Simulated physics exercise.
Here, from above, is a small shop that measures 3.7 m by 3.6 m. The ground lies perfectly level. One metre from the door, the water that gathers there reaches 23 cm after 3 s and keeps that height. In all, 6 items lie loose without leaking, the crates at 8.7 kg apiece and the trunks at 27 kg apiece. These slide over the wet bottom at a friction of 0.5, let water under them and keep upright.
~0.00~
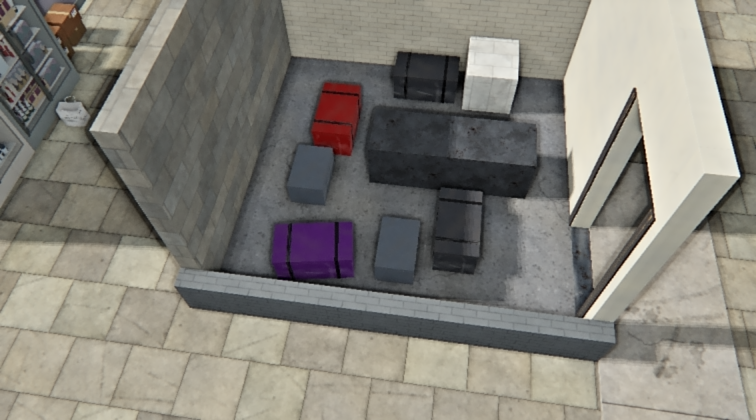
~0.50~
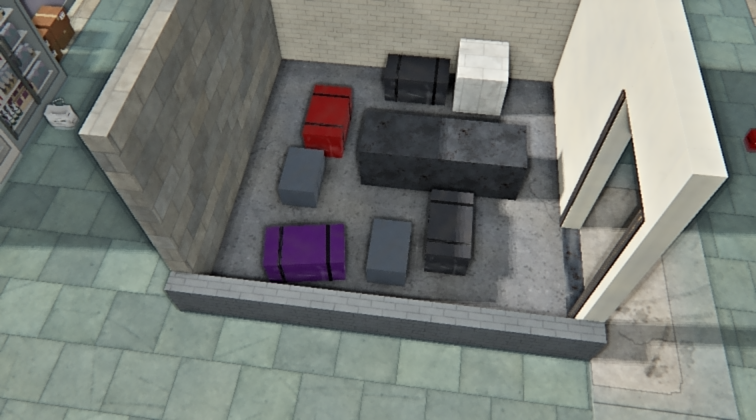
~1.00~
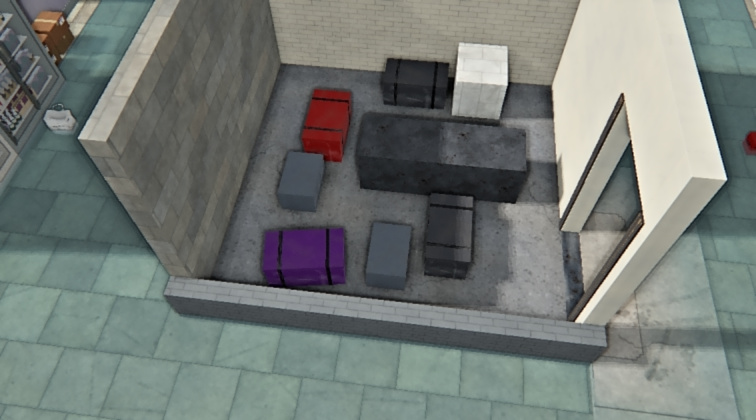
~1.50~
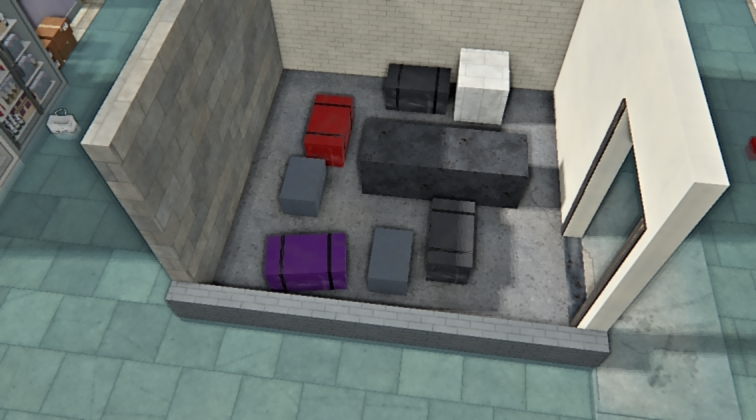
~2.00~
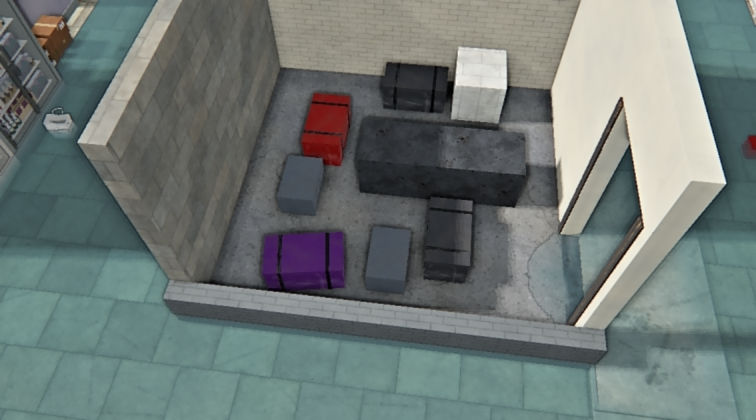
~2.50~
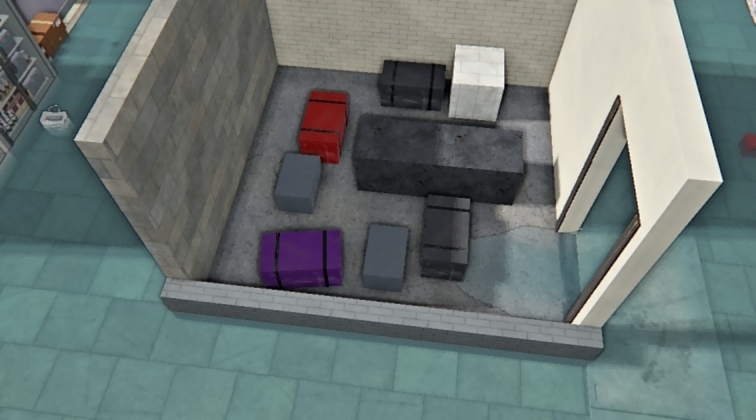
A small open-topped shop holds crates and trunks as water spreads in through the doorway.
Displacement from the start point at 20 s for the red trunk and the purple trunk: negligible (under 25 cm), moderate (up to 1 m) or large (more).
Red trunk - moderate. Purple trunk - large.
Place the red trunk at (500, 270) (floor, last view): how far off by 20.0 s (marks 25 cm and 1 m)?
I'd say it goes a long distance.
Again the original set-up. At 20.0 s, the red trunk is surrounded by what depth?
Around 24 cm.
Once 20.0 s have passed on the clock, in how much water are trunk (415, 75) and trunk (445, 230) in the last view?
Depth approx. 23 cm / 24 cm.
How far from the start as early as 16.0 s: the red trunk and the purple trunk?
60 and 250 cm or so by then.
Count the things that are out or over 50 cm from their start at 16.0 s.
I make it 6.
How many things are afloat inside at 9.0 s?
The number is 5.
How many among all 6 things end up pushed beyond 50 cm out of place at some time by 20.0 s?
I get 6.
After 4.0 s the red trunk is near (324, 116), 0.0 m from its start, aground; the purple trunk is near (299, 250), 0.0 m from its start, aground; 0 afloat.
After 9.0 s the red trunk is near (336, 104), 0.2 m from its start, afloat; the purple trunk is near (266, 163), 1.2 m from its start, afloat; 5 afloat.
After 16.0 s the red trunk is near (369, 95), 0.6 m from its start, afloat; the purple trunk is near (398, 77), 2.6 m from its start, afloat; 6 afloat.
After 20.0 s the red trunk is near (373, 91), 0.6 m from its start, afloat; the purple trunk is near (401, 73), 2.6 m from its start, afloat; 6 afloat.
